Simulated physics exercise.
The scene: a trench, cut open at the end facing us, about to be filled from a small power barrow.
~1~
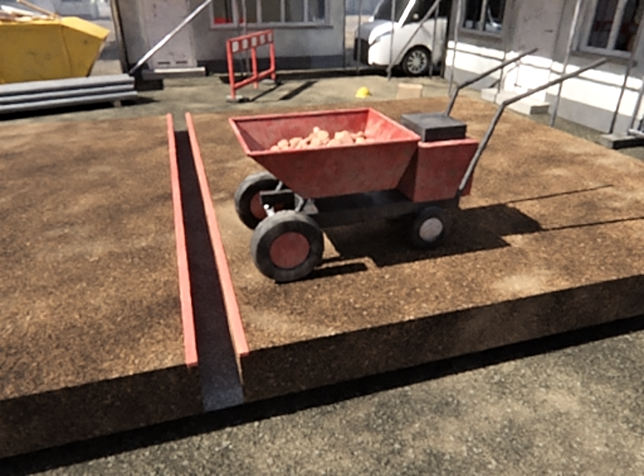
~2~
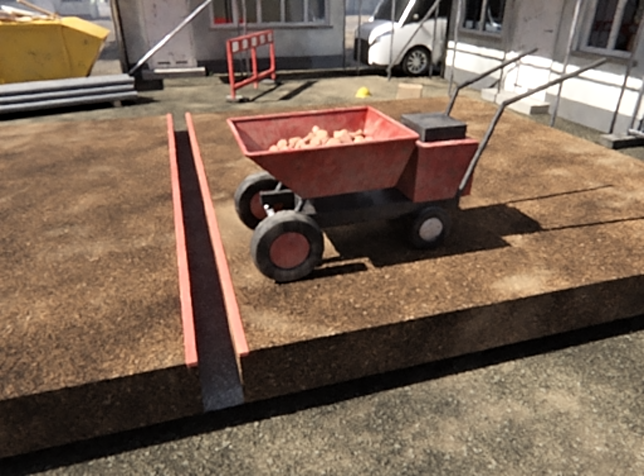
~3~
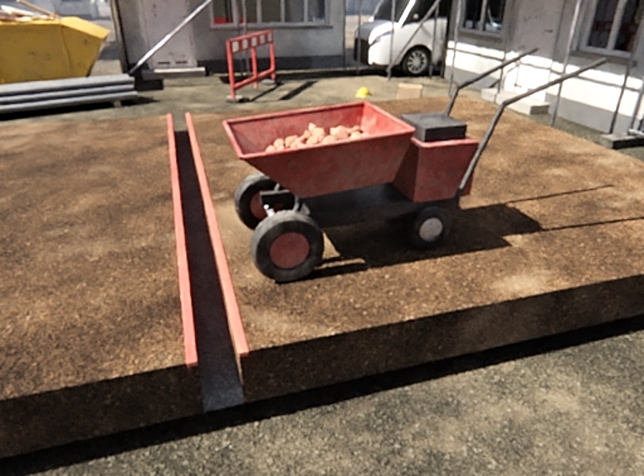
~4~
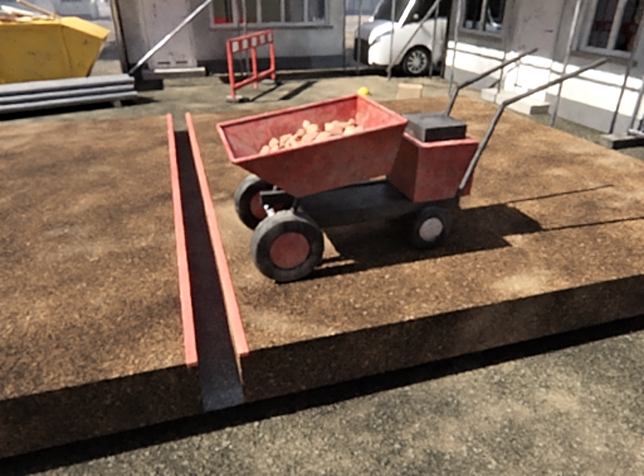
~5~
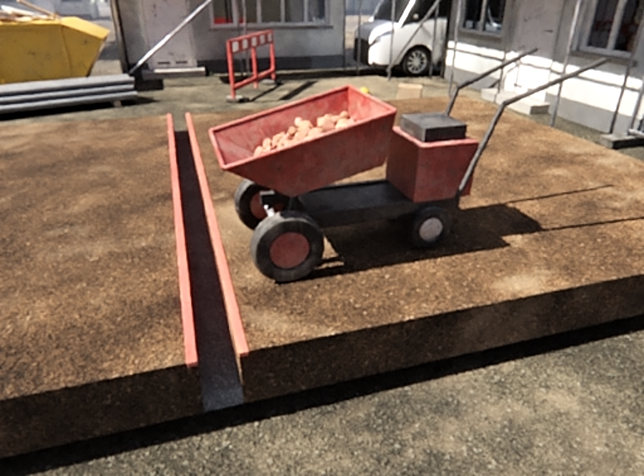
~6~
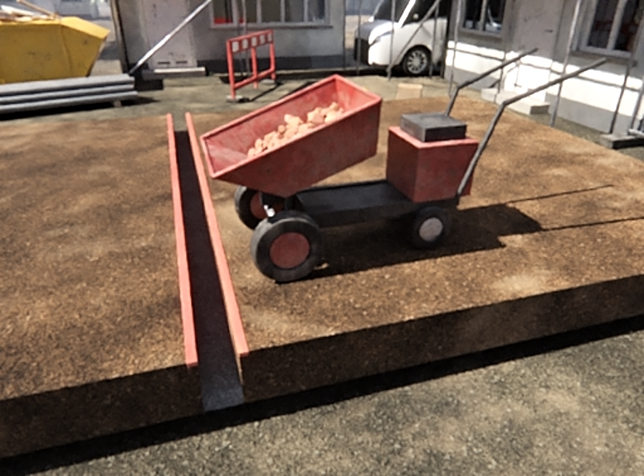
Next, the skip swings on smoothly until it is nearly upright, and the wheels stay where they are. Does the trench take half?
Between the edges lies less than half of the load.
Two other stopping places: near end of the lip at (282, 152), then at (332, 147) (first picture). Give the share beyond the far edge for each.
Roughly 60 per cent, and 10 per cent.
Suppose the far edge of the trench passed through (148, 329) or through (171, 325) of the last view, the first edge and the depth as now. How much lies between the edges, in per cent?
Near 50 % and 20 %.
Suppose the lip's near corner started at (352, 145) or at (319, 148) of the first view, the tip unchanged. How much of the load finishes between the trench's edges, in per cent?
In turn 50 and 80 in a hundred.
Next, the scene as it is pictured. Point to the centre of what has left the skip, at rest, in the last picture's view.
Close to (131, 270).
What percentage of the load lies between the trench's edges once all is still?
Close to 5 per cent.
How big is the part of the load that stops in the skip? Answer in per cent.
About 0 per cent.
Soon, skip tipped steeply; all in the skip.
A while on, skip tipped right over; most in the skip; about a quarter beyond it; a stray few falling.
Towards the end, skip tipped right over; a stray few in the skip; nearly all beyond it.
Finally, skip tipped right over; a small part in or heaped over the trench; nearly all beyond it.
